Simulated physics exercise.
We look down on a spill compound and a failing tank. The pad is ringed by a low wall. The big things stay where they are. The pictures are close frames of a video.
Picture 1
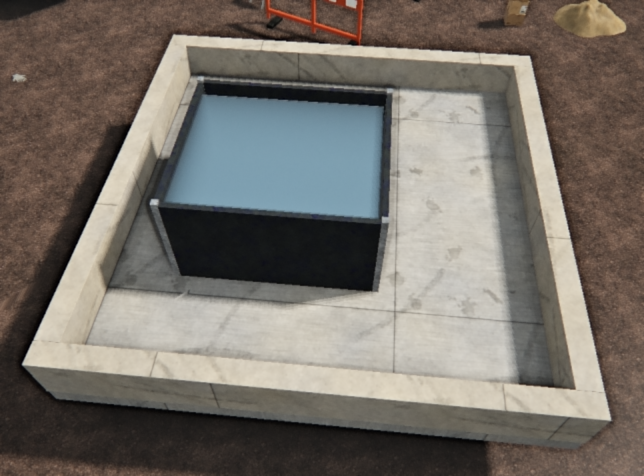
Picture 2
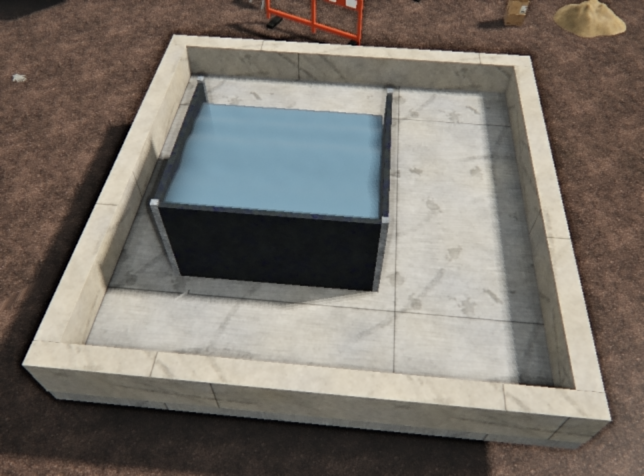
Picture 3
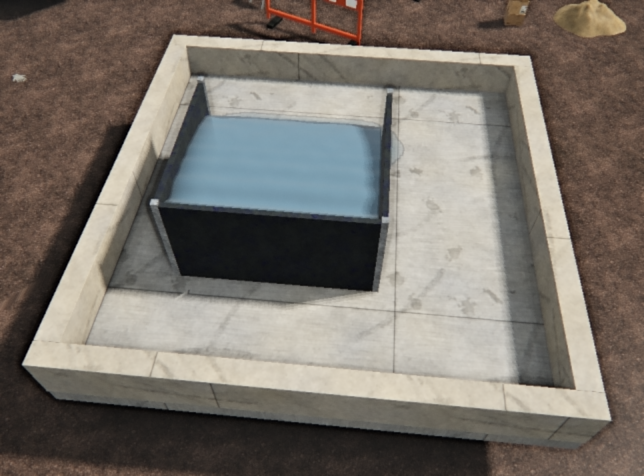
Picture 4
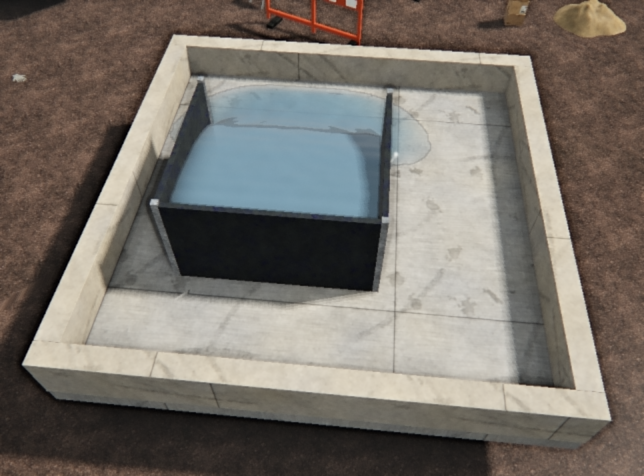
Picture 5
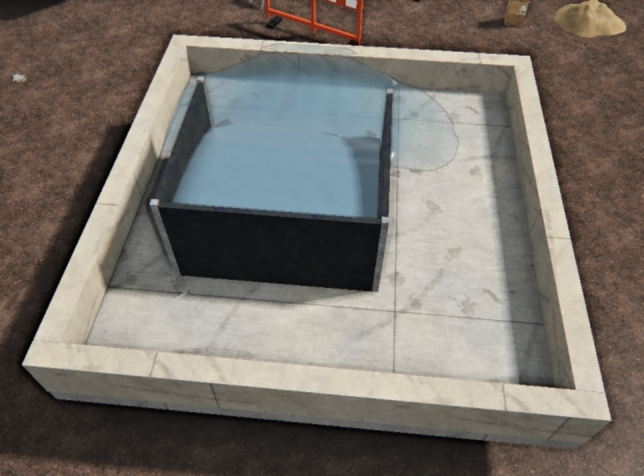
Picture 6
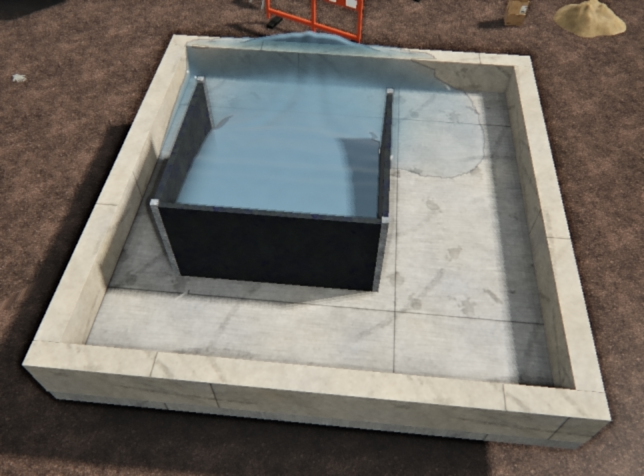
Water pours from the dark tank's open far side and spreads across the walled pale pad.
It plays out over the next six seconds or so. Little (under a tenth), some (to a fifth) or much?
The share lost is a tenth to a fifth.
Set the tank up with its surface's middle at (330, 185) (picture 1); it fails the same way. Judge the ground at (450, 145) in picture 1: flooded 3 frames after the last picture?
Answer: Covered.
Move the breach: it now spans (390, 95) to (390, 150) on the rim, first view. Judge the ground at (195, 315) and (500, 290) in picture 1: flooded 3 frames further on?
As listed: Not flooded, covered.
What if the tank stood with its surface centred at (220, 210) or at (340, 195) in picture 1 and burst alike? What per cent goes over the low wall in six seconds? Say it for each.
Near 8 and 8 in a hundred.
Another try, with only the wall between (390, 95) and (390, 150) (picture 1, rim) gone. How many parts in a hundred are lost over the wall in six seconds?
Close to 6 %.
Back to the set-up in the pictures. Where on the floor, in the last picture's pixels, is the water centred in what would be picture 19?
Around (314, 149).
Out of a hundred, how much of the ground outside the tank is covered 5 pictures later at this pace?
About 45 per cent.
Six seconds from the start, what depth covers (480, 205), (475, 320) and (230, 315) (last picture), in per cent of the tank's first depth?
In that order: 10, 25 and 20 per cent.
A moment on, water covers 35 % of the floor; the low wall has let 1 % over.
Next, water covers 40 % of the floor; the low wall has let 5 % over.
Then, water covers 65 % of the floor; the low wall has let 12 % over.
Later, water covers 80 % of the floor; the low wall has let 13 % over.
In the end, water covers 80 % of the floor; the low wall has let 13 % over.
